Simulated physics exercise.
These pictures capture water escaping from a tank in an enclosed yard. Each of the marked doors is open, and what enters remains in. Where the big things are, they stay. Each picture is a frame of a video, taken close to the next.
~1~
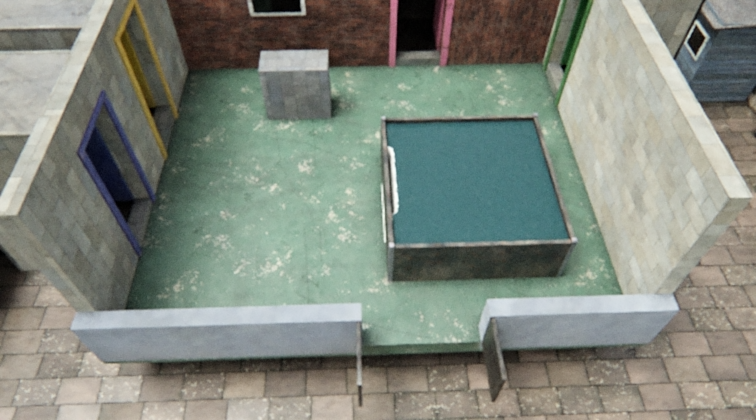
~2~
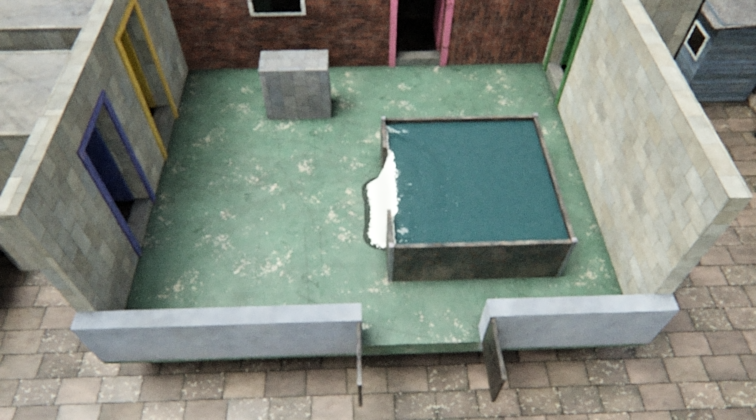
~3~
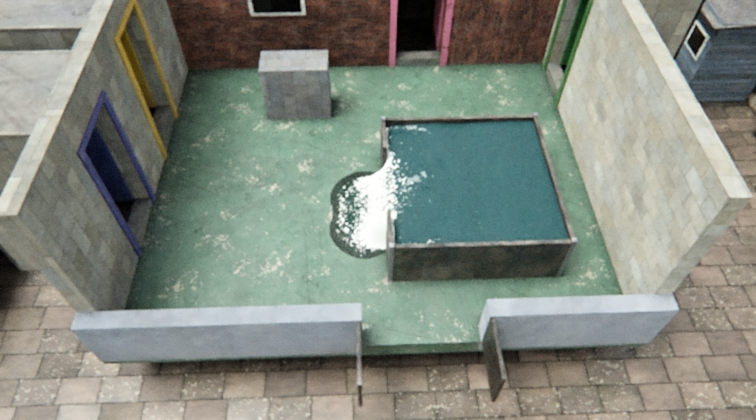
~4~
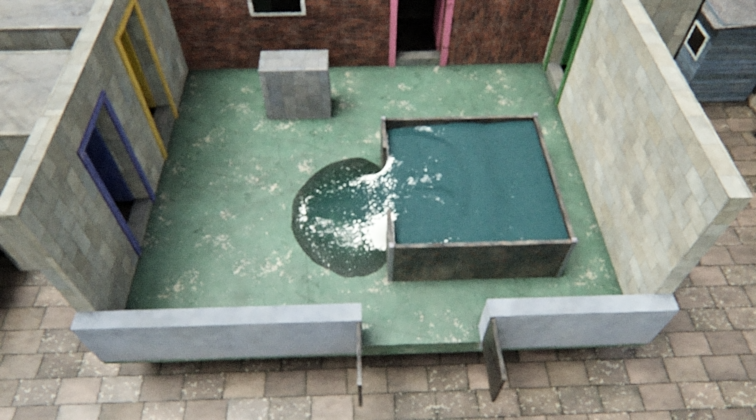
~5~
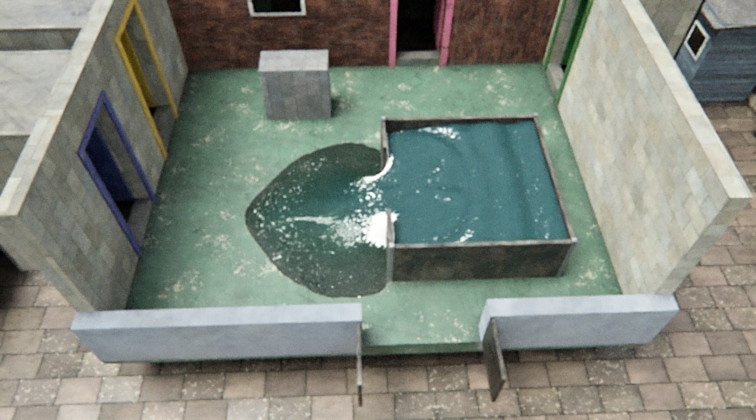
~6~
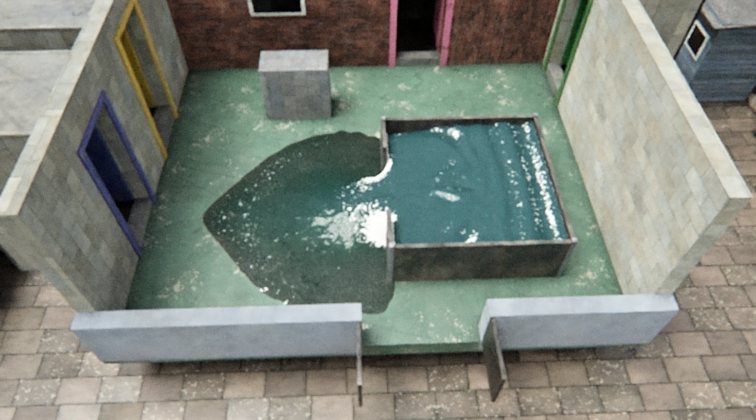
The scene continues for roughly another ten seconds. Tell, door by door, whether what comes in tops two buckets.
The blue door will most likely exceed two buckets; the yellow door will most likely not exceed two buckets; the pink door will most likely not exceed two buckets; the green door will most likely not exceed two buckets.
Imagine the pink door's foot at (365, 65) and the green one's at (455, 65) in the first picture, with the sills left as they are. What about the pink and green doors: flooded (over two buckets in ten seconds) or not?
I'd say pink falls short, while green falls short.
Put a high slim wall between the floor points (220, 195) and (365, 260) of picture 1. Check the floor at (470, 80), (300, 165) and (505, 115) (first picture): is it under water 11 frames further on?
Taking the points in turn, they are high and dry, inundated and high and dry.
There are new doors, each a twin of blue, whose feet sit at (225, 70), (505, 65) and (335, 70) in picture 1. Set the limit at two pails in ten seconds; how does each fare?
In turn: Takes more, holds, is under.
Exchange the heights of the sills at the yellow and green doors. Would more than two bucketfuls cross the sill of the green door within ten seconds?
I'd say green doesn't reach the mark.
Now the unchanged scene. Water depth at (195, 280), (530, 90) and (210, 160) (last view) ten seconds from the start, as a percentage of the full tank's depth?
I'd put them at close to 18 per cent, then 18 per cent, then 16 per cent.
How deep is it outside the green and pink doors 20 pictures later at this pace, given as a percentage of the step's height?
In order: Roughly 0 % and 0 %.
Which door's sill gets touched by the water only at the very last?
That is the green-painted one.
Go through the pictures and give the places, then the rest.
Still water in the water tank at (470, 178), in the first picture.
Water pours out at (388, 203) and has run to (374, 182), in the second picture.
The front is at (341, 186), out from the gap at (388, 204), in the third picture.
Water pours out at (388, 204) and has run to (301, 198), in the fourth picture.
The front is at (250, 214), out from the gap at (388, 203), in the fifth picture.
Water pours out at (388, 204) and has run to (213, 212), in the sixth picture.
A moment on, water covers 40 % of the floor; the blue door over two buckets in, the yellow door not reached, the pink door not reached, the green door not reached.
Next, water covers 45 % of the floor; the blue door far over two buckets in, the yellow door wet at the sill, nothing in, the pink door not reached, the green door not reached.
Then, water covers 55 % of the floor; the blue door far over two buckets in, the yellow door wet at the sill, nothing in, the pink door not reached, the green door not reached.
Later, water covers 85 % of the floor; the blue door far over two buckets in, the yellow door wet at the sill, nothing in, the pink door wet at the sill, nothing in, the green door wet at the sill, nothing in.
In the end, water covers 100 % of the floor; the blue door far over two buckets in, the yellow door wet at the sill, nothing in, the pink door wet at the sill, nothing in, the green door wet at the sill, nothing in.
